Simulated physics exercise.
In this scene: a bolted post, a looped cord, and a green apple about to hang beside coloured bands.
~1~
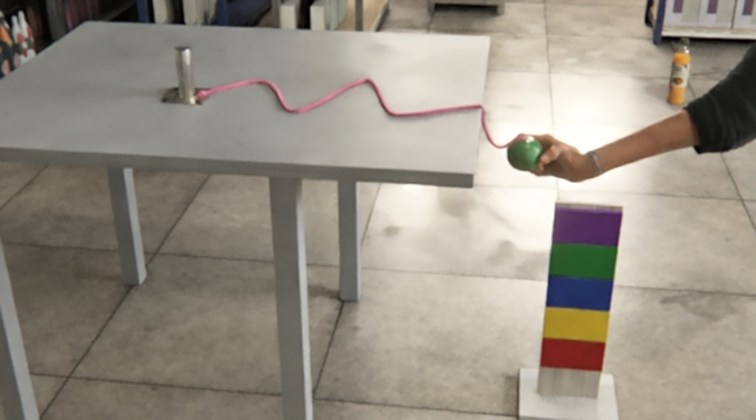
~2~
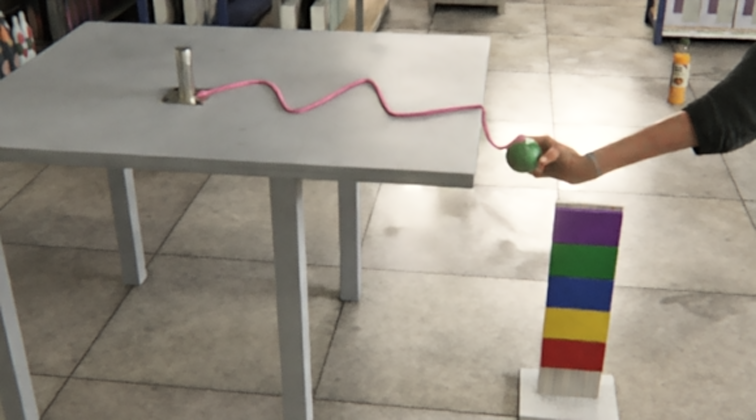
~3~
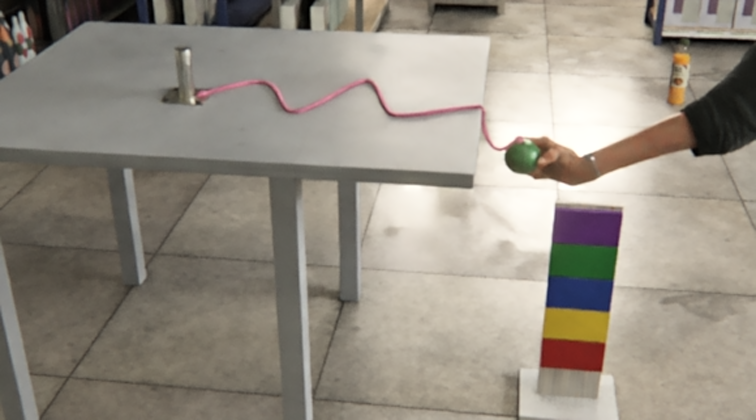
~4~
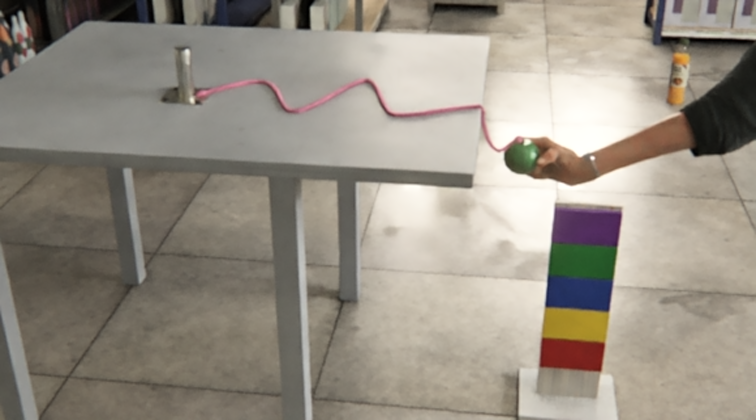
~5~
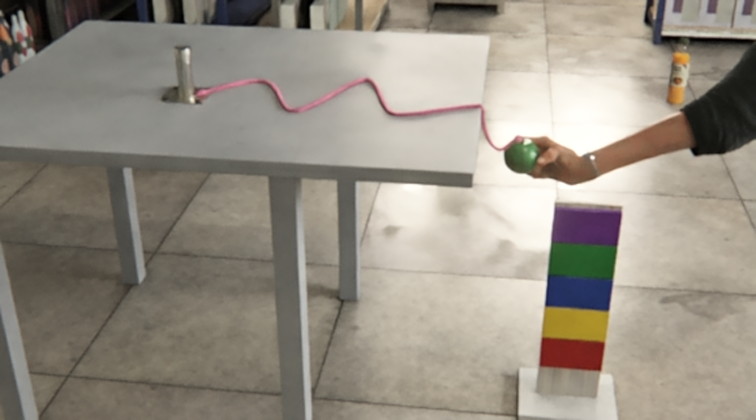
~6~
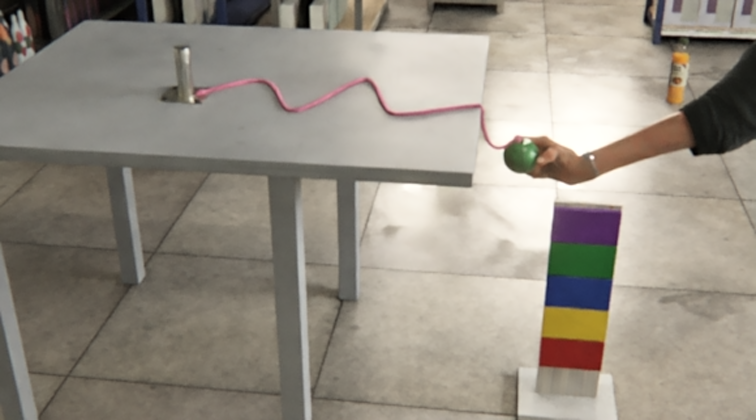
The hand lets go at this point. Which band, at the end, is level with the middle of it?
The middle is level with red.
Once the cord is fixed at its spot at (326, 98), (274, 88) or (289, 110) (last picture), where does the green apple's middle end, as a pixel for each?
Per try (px, approx.): (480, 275), (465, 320), (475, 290).
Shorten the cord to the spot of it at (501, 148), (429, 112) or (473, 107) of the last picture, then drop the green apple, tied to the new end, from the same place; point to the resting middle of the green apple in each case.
In order, it comes to rest around (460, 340), (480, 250) and (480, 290).
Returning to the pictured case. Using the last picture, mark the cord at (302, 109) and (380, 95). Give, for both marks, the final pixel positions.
The first settles around (376, 99), the second around (480, 152).
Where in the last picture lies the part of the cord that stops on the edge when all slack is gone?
Look near (367, 80).
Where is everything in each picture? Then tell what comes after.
In the first frame, green apple (524, 154); purple (587, 228); green (583, 262); blue (579, 294); yellow (576, 326); red (572, 356).
In the second frame, green apple (524, 156); cord through (245, 84) (284, 105) (344, 90) (383, 101) (454, 109).
In the third frame, green apple (522, 157).
In the fourth frame, green apple (521, 157); cord through (244, 83) (284, 105) (343, 89) (382, 101) (453, 109).
In the fifth frame, green apple (521, 156).
In the sixth frame, green apple (521, 156); cord through (244, 82) (283, 104) (343, 89) (382, 100) (453, 108).
Soon after, apple near (492, 335); level with red.
Then, apple near (445, 338); level with red.
Further on, apple near (485, 343); level with red.
At rest, apple near (460, 346); level with red. Its middle rests at the red band.
